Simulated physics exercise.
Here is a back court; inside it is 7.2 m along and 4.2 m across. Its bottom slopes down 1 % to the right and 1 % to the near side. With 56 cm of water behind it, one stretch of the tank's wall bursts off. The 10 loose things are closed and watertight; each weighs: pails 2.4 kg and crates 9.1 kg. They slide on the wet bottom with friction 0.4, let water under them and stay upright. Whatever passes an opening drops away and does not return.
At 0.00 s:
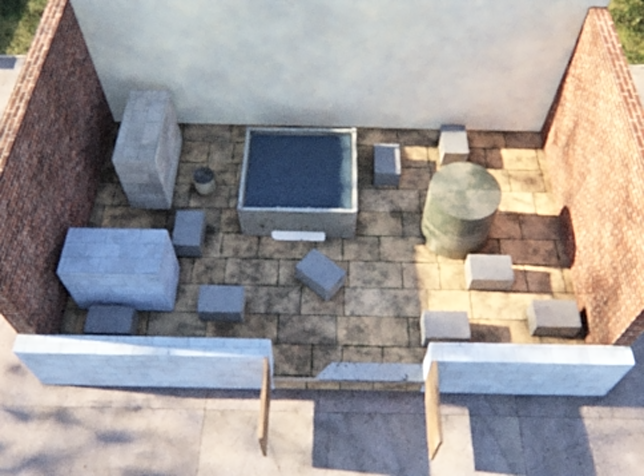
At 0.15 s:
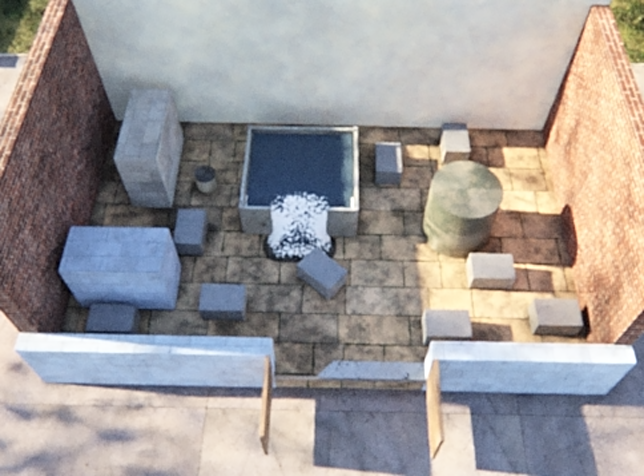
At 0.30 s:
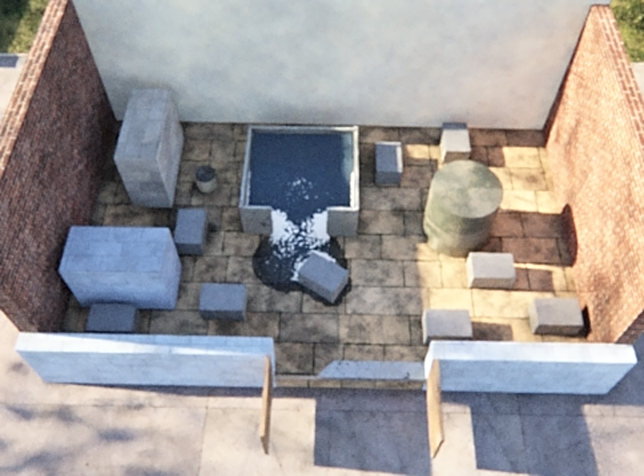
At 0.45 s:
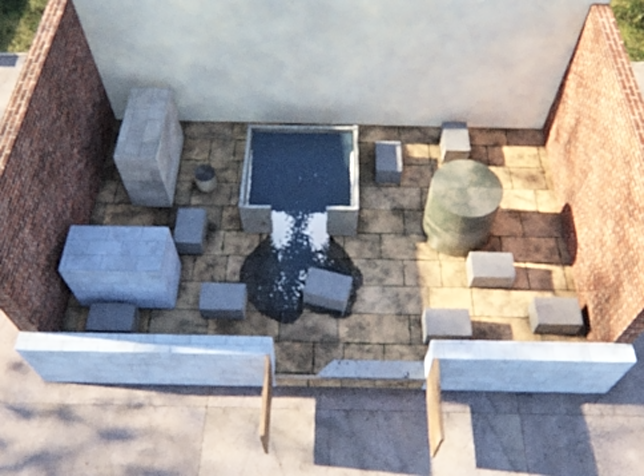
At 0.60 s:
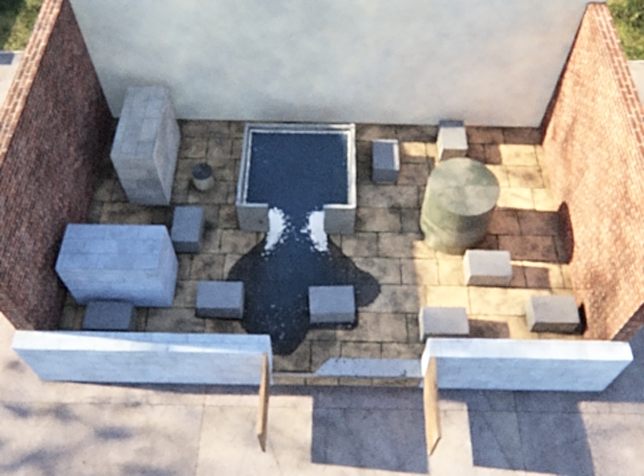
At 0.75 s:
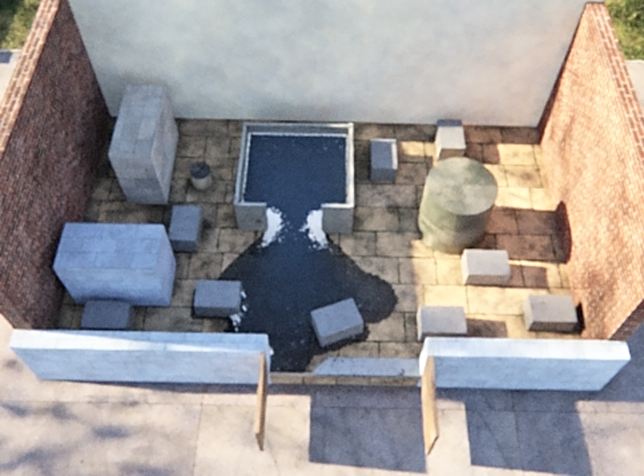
In the video, water bursts through the front wall of a raised tank in a walled courtyard and spreads in a dark pool across the paving, pushing one grey block toward the near side while the other objects stay put.
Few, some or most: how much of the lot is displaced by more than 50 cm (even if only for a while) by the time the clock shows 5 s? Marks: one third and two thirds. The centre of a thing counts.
That comes to under a third.
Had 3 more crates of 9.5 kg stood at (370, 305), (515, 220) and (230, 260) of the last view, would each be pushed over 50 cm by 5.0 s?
In turn: Over, short of it, under.
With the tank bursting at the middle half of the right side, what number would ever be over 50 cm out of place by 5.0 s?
In that case 4 of them.
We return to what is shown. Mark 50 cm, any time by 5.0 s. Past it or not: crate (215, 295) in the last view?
It is more.
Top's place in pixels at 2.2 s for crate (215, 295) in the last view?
Around (129, 316).
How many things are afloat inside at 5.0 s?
I count 2.
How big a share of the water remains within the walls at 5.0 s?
Some 60 per cent remains.
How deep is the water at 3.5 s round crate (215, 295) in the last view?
About 13 cm.
After 1.1 s 1 of 10 are over 50 cm from their spots; 0 afloat.
After 2.2 s 2 of 10 are over 50 cm from their spots; 1 afloat.
After 3.5 s 2 of 10 are over 50 cm from their spots; 2 afloat.
After 5.0 s 2 of 10 are over 50 cm from their spots, and 2 have been at some point; 2 afloat.
